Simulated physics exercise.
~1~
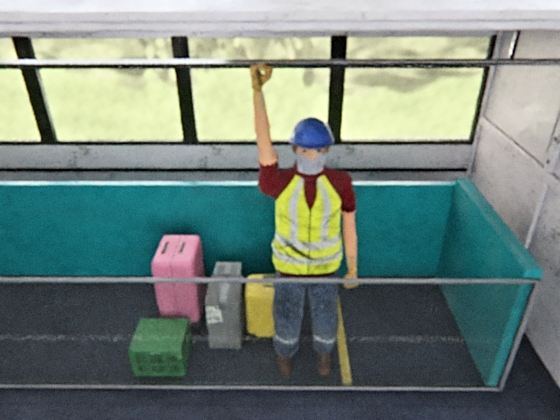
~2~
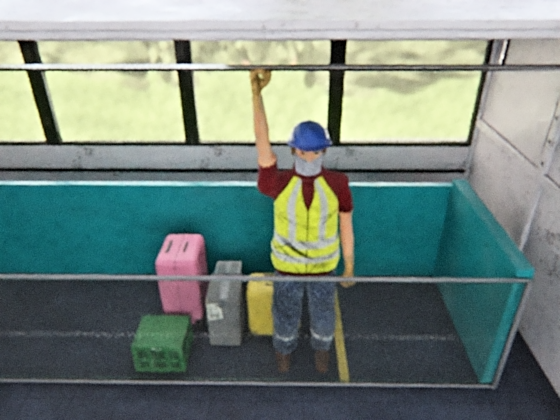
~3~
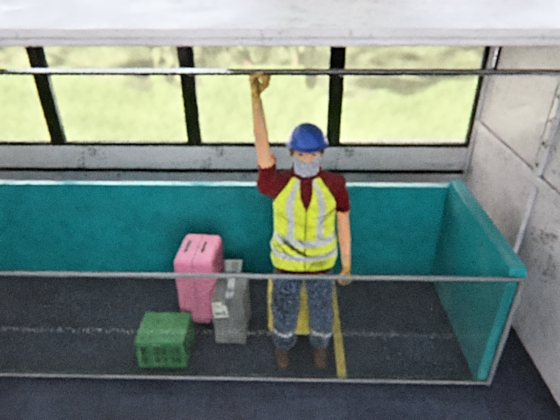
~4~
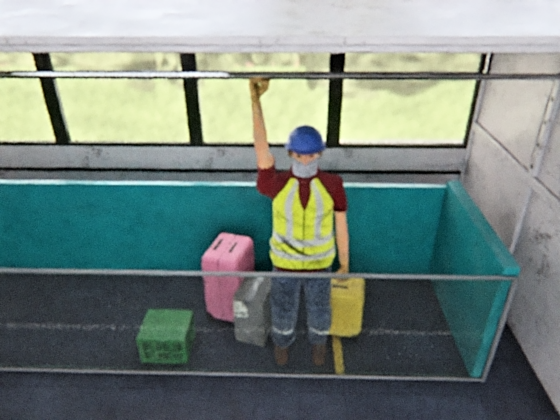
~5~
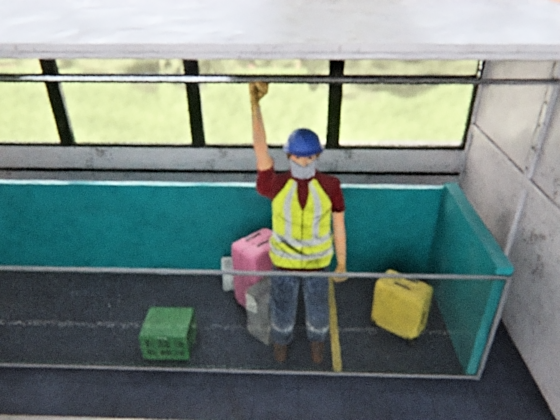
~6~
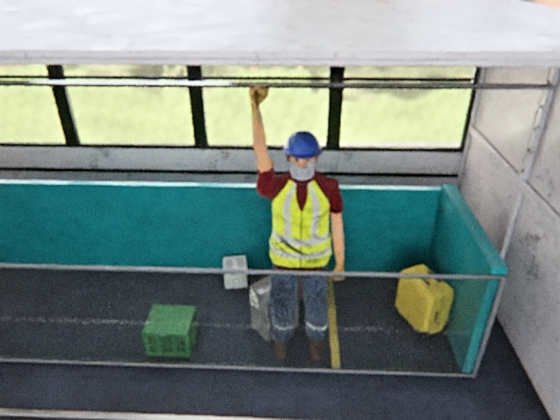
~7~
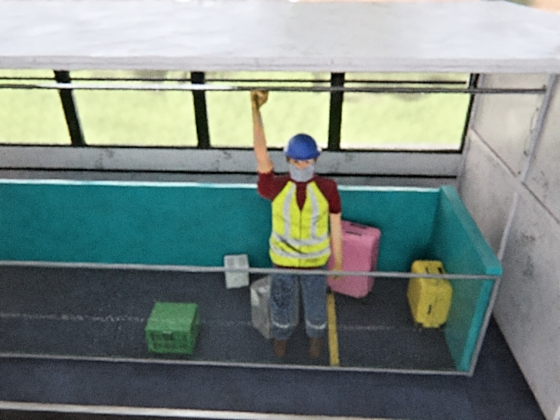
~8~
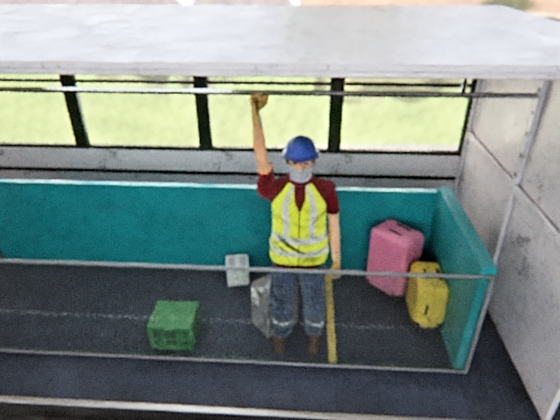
The clip opens on a worker in a blue helmet and yellow vest, standing with one hand raised to an overhead rail, a pink case, grey pack, yellow case and green crate to the left. The luggage begins sliding right while the worker and crate stay put. The yellow case passes behind the worker's legs, crosses the yellow line and rolls on toward the teal end wall. The grey pack slides a little and stops short, and a small white tub comes into view. The pink case passes behind the worker, crosses the line and ends beside the yellow case.
